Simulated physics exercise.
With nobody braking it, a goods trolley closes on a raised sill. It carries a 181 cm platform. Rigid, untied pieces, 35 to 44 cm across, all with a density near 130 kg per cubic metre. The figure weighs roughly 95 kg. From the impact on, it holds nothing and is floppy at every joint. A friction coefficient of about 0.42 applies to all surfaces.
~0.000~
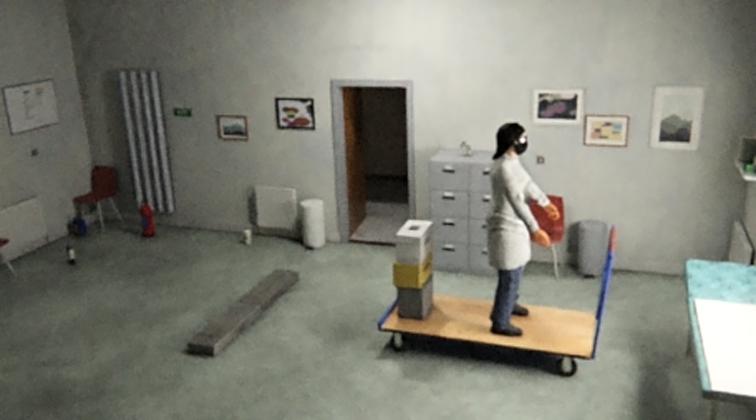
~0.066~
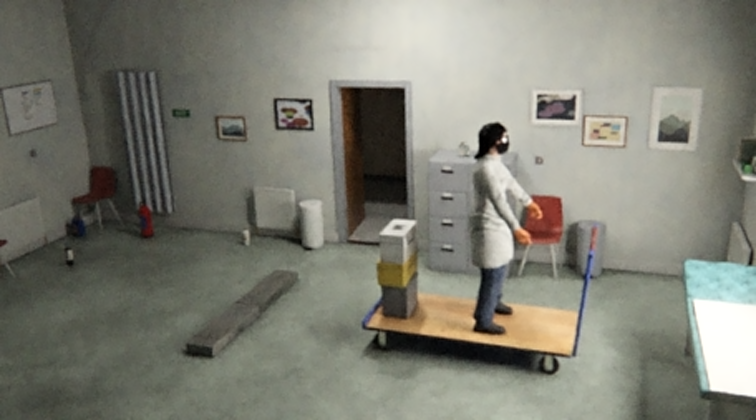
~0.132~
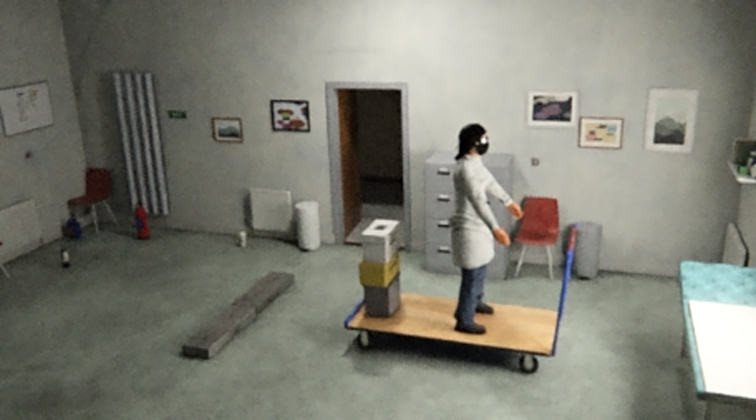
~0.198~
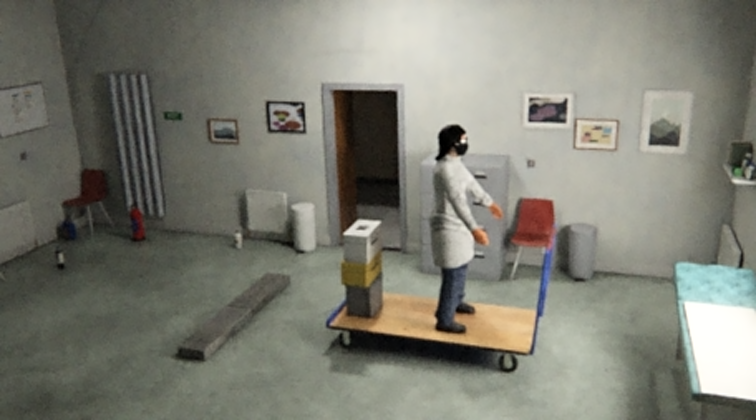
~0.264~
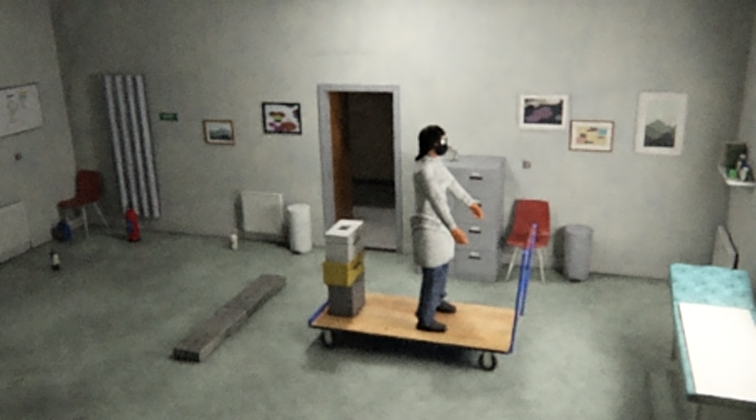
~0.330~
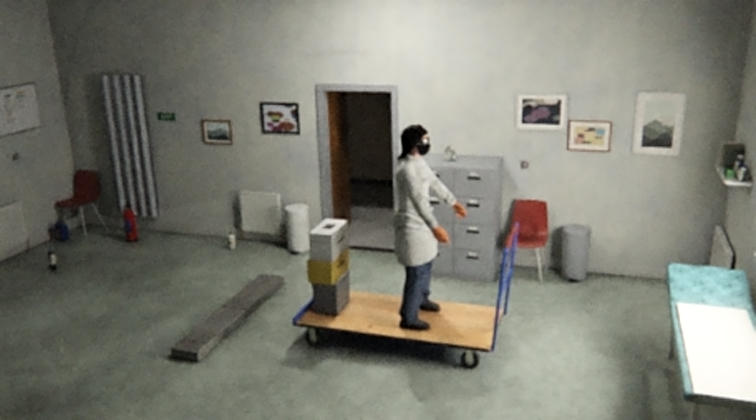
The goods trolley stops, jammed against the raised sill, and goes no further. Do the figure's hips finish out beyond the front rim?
Yes.
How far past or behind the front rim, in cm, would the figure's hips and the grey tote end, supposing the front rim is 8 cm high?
Then hips 40 past, grey 10 past.
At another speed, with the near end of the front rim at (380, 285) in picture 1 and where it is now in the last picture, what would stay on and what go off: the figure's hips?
Result: Hips secure.
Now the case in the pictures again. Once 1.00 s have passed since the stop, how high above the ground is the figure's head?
Roughly 100 cm above it.
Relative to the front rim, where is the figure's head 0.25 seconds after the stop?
Roughly 60 cm behind the front rim.
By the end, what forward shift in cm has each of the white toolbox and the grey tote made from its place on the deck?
I'd put the white one at around 135 cm and the grey one at around 40 cm.
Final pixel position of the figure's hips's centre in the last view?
Roughly pixel (194, 294).
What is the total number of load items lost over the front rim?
Total counted: 3.
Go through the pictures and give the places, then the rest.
Hips (505, 221), yellow toolbox (413, 267), rim corner (379, 327); 150 cm still to roll, in the first picture.
Hips (488, 221), yellow toolbox (397, 266), rim corner (364, 326); 137 cm still to roll, in the second picture.
Hips (469, 221), yellow toolbox (380, 266), rim corner (346, 325); 123 cm still to roll, in the third picture.
Hips (449, 221), yellow toolbox (362, 266), rim corner (328, 325); 109 cm still to roll, in the fourth picture.
Hips (429, 221), yellow toolbox (344, 266), rim corner (310, 324); 95 cm still to roll, in the fifth picture.
Hips (412, 220), yellow toolbox (328, 264), rim corner (294, 322); 81 cm still to roll. Speed about 2.1 m/s, in the sixth picture.
The wheels strike at 0.72 s.
After 1.27 s the figure's hips are 0 cm behind the rim, near (233, 252) in the last picture's view.
After 1.72 s the figure's hips are 25 cm past the rim, near (212, 262) in the last picture's view.
Final state at 4.7 s, past the rim, white toolbox, grey tote, yellow toolbox and the figure's hips; nothing is left behind it.
